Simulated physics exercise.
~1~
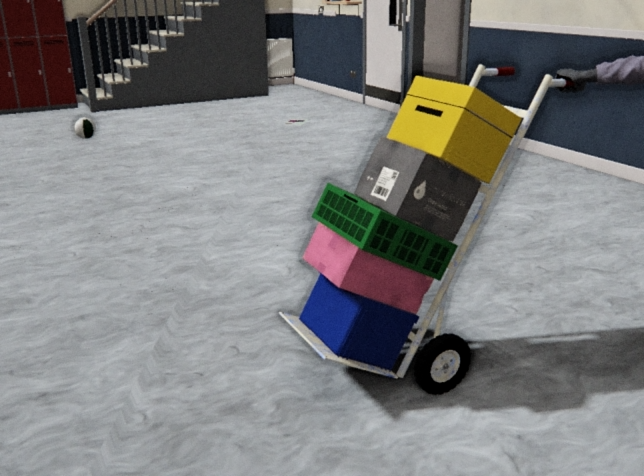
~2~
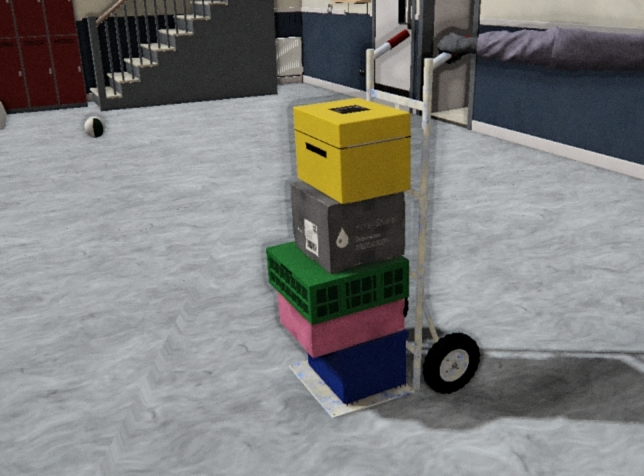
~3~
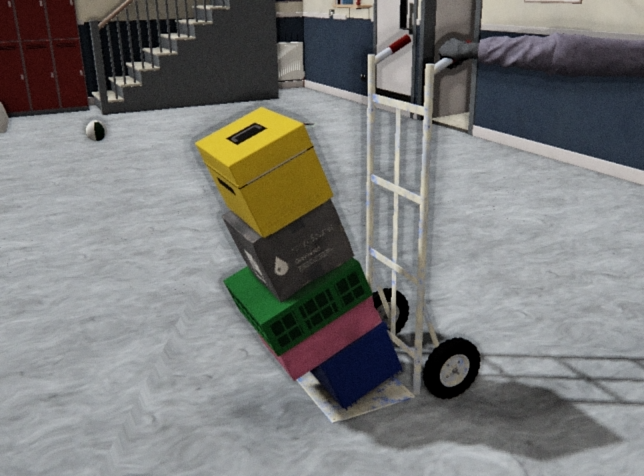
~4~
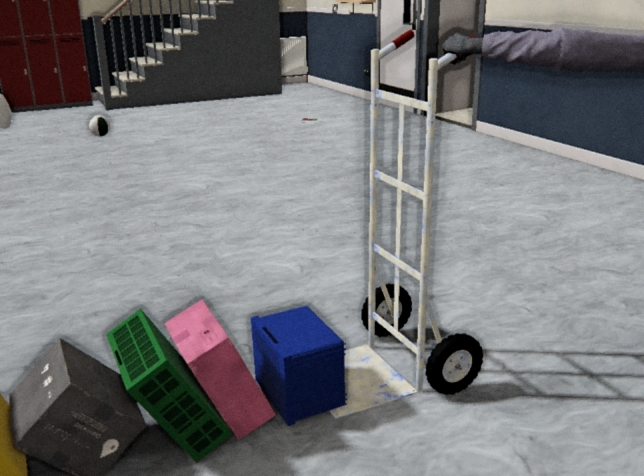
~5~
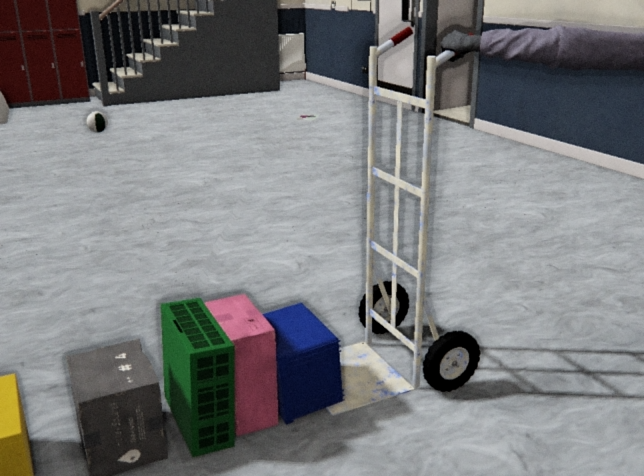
In a room with a pale floor, red lockers and a staircase, a gloved hand holds a tilted white sack truck carrying a stack of five items. A yellow box sits on top, above a grey box, a green crate, a pink box and a blue box. The hand swings the truck upright, and the stack then leans away from the frame toward the left. The whole pile topples, spilling across the floor in a row. At the end the truck stands upright and empty, with the blue box tipped over beside its plate and the others lying farther left, the yellow one partly out of view.
